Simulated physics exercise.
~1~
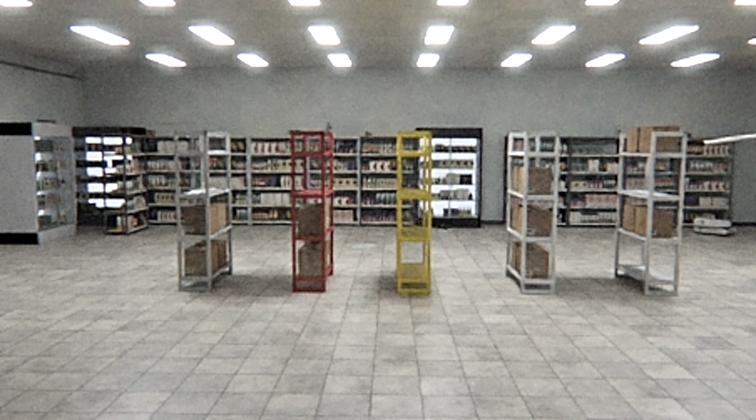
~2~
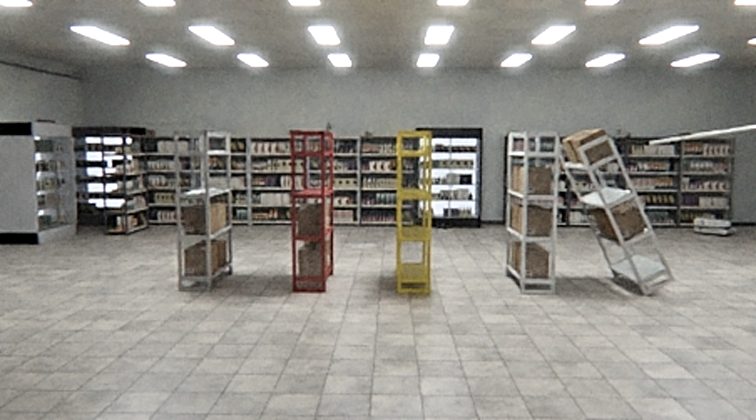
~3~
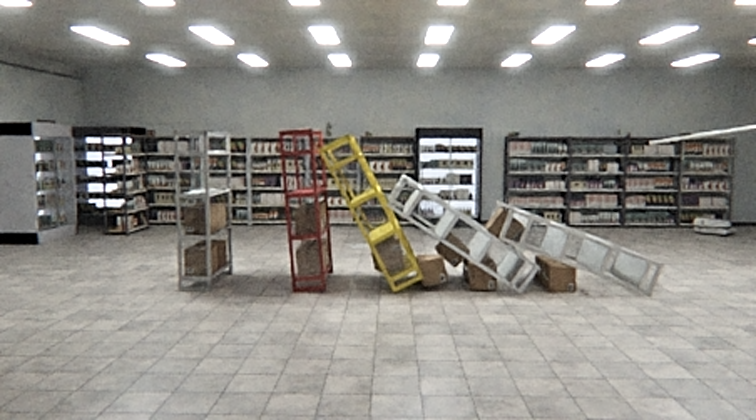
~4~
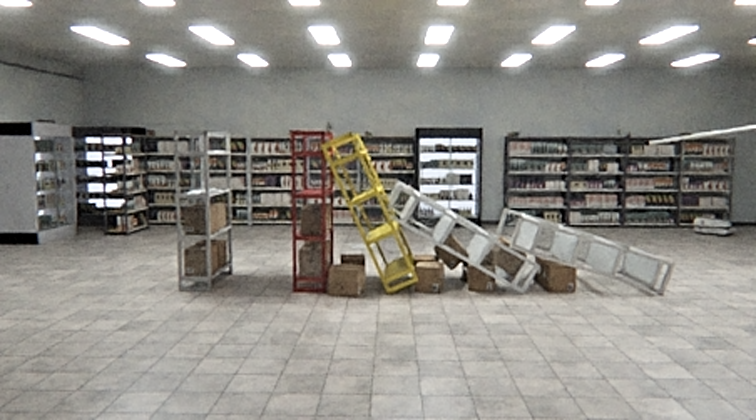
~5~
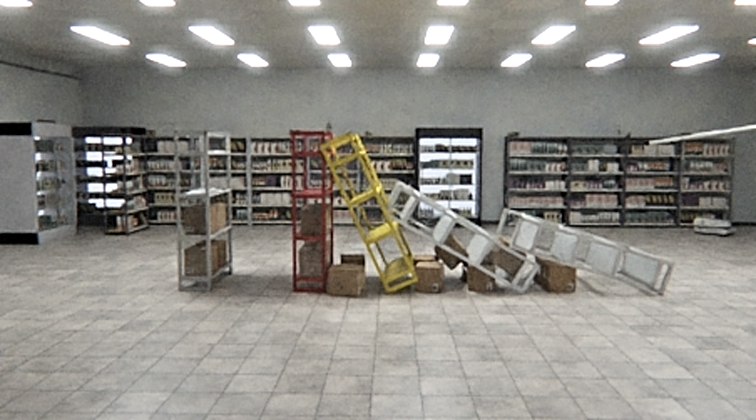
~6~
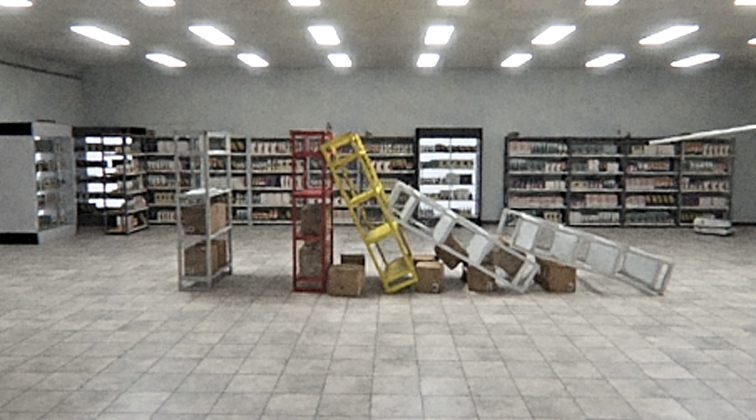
In a tiled shop hall lined with stocked shelves and lit coolers, five open shelving units stand in a row, among them a red one and a yellow one. A pale bar at the right edge moves left, and the rightmost unit tips left toward its neighbour. That white neighbour topples left in turn, cartons spilling around it, and the yellow unit tilts against the red one. More boxes come to rest on the floor between them. The two white units end up slumped low, the yellow one leans on the upright red unit, and the leftmost unit stands untouched.
